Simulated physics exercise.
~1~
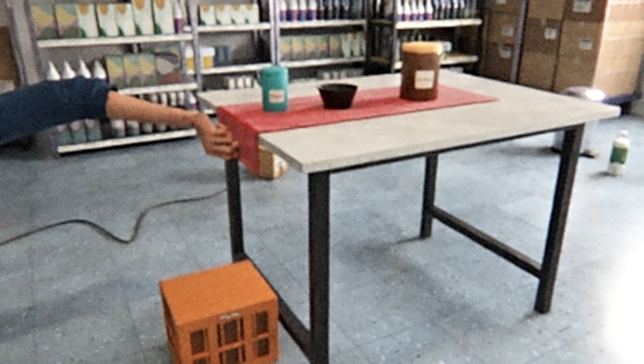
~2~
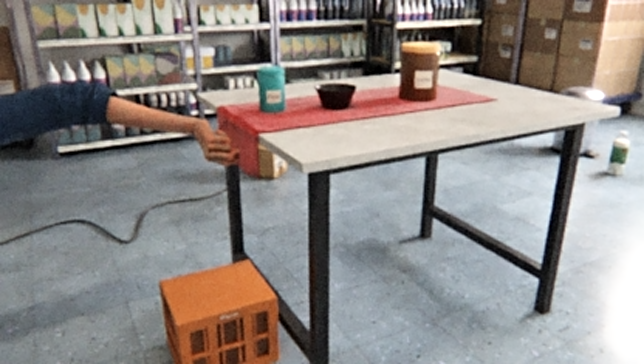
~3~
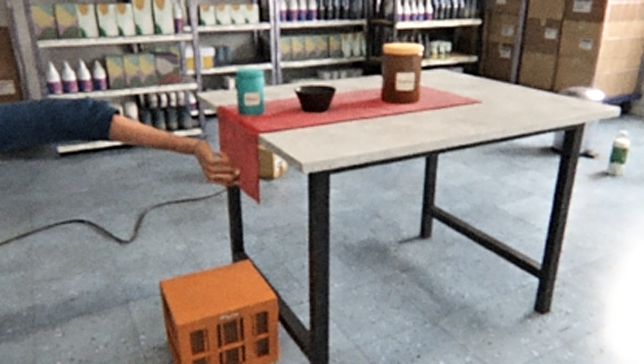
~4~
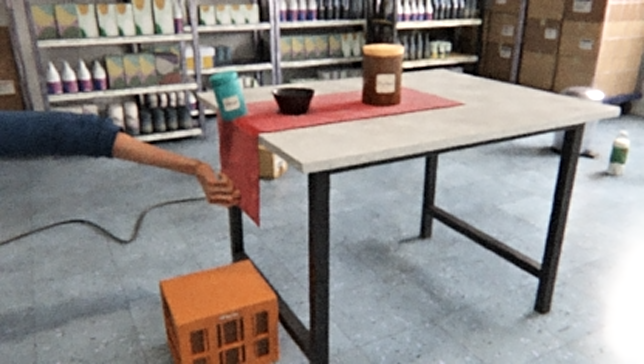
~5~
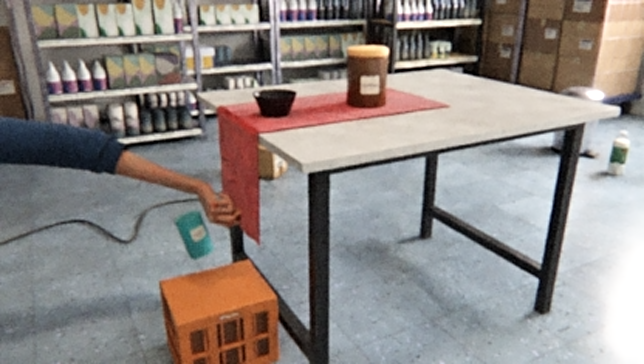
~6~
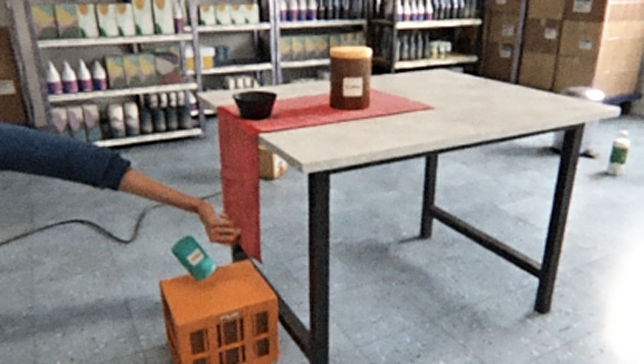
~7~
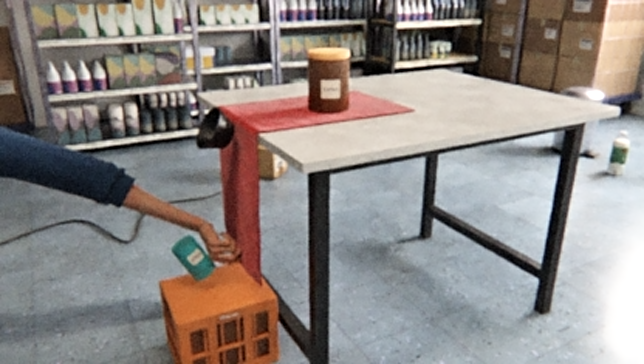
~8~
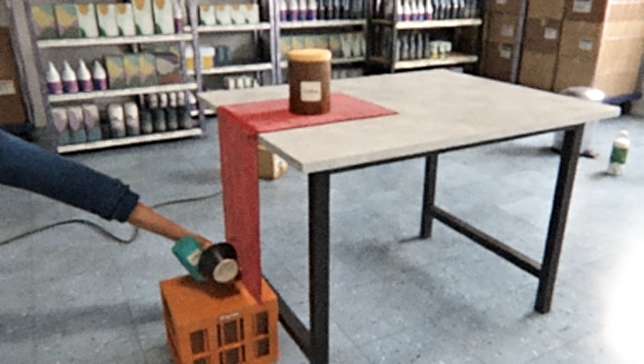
The clip shows a hand slowly pulling a red scarf down over the left end of a table, carrying a turquoise jar, then a black bowl, off the edge onto an orange crate, while a brown canister slides left but stays upright on the table.
